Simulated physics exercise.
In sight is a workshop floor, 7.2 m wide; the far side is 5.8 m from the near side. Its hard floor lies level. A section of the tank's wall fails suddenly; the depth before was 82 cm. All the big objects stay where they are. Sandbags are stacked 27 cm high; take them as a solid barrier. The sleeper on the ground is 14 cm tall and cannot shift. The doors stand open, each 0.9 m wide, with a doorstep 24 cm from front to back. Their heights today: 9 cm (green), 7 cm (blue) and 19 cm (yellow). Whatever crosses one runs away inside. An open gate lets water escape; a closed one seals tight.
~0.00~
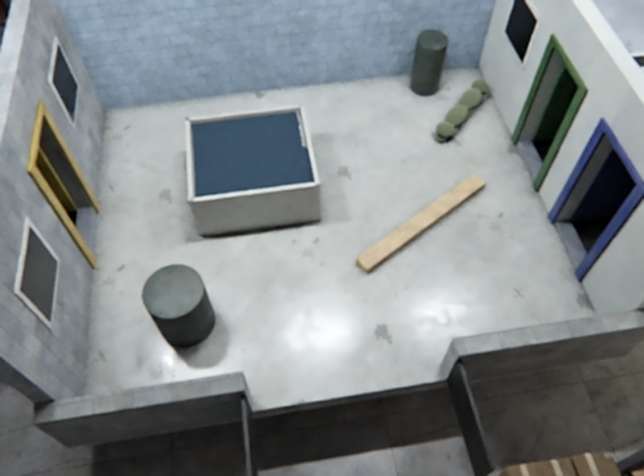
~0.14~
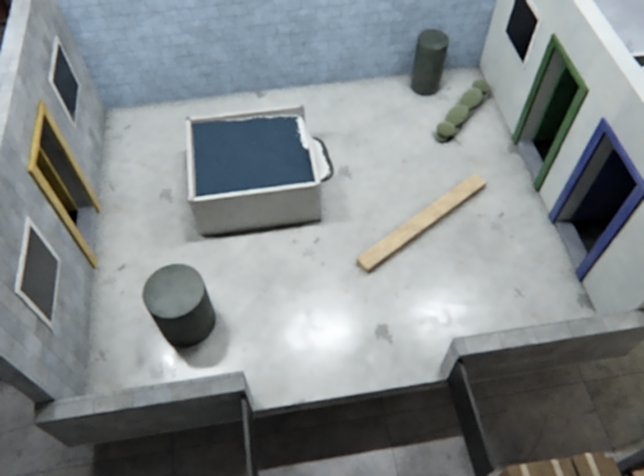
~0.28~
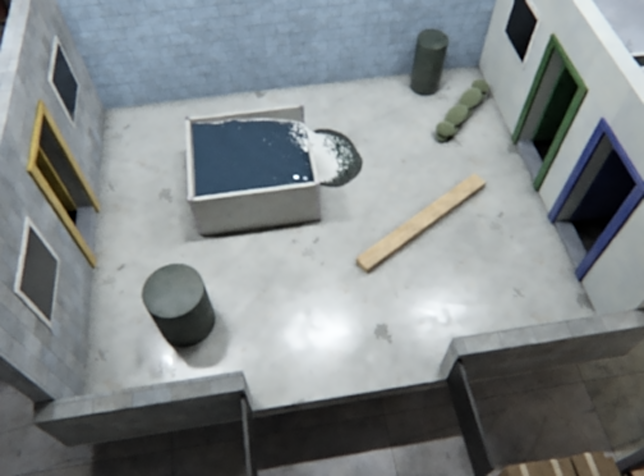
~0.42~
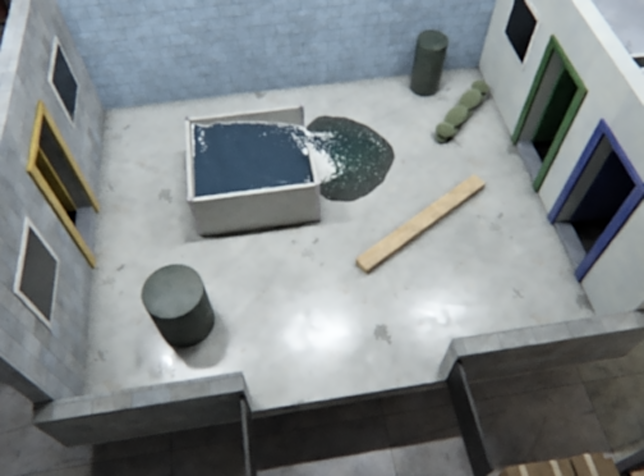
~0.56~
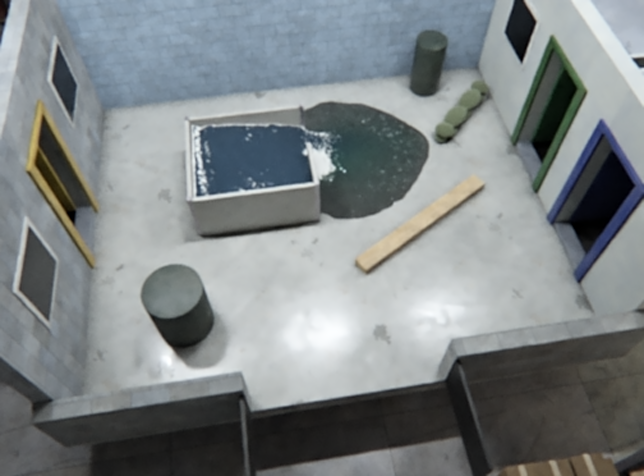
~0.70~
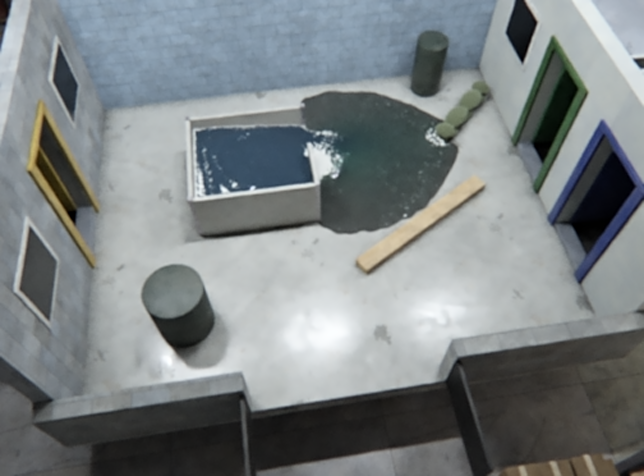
A pale-floored workshop room with a blue-grey back wall is seen from high above its near side by a camera that stays still. A light-walled tank of dark blue water stands left of centre, with dark green cylinders, green sandbags, a wooden plank, a yellow-framed door at left and green and blue ones at right. Water breaks through the tank's right side, foaming white, and spreads rightward in a widening dark pool that reaches the sandbags and nears the plank, while the tank's level drops slightly.
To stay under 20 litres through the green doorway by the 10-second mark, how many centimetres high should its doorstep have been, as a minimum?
At least 28 cm or so.
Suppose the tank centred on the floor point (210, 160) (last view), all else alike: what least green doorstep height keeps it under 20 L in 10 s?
Then roughly 15 cm.
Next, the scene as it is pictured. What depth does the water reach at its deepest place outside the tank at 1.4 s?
Roughly 42 cm.
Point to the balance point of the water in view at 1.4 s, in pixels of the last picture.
Near (308, 170).
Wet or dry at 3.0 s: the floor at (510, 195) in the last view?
It is wet.
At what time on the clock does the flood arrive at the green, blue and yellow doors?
Arrival: Green 1.1 s, blue 2.0 s, yellow 7.0 s.
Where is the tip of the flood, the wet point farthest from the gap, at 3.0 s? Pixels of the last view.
Near (580, 305).
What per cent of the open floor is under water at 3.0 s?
Some 35 per cent of it.
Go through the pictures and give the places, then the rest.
The first picture shows still water, 82 cm deep, in the tank at (250, 153); the green door at (544, 122) is dry.
In the second picture, the front is at (329, 172), 0.4 m from the gap at (306, 148); 0.2 m2 of floor is wet, 82 cm left at the back.
In the third picture, water pours out at (305, 150) and has run 0.8 m, to (357, 168); about 11 cm deep outside, 82 cm at the back.
In the fourth picture, the gap is at (305, 152), the front 1.4 m out at (389, 159); the back of the tank holds 79 cm.
In the fifth picture, the gap is at (304, 152), the front 2.1 m out at (424, 149); the back of the tank holds 71 cm.
In the sixth picture, water pours out at (305, 152) and has run 2.6 m, to (443, 125); about 4 cm deep outside, 70 cm at the back; the green door at (544, 123), 3.8 m from the gap, is still 1.2 m from the nearest water.
After 1.4 s water covers 25 % of the floor, deepest (42 cm) near (312, 158); 14 cm at the green door, 8 litres in over its 9 cm doorstep.
After 3.0 s water covers 35 % of the floor, deepest (37 cm) near (462, 70); 20 cm at the green door, 185 litres in over its 9 cm doorstep.
After 10.0 s water covers 95 % of the floor, deepest (10 cm) near (471, 88); 9 cm at the green door, 290 litres in over its 9 cm doorstep.
At the green door as built, the water arrived by 1.1 s and peaked near 20 cm at 3.2 s.
Run again over the same 10 s with other heights there, 34 litres in over 24.5 cm, 5 litres over 33 cm. The limit of 20 litres is kept from about 28 cm up.
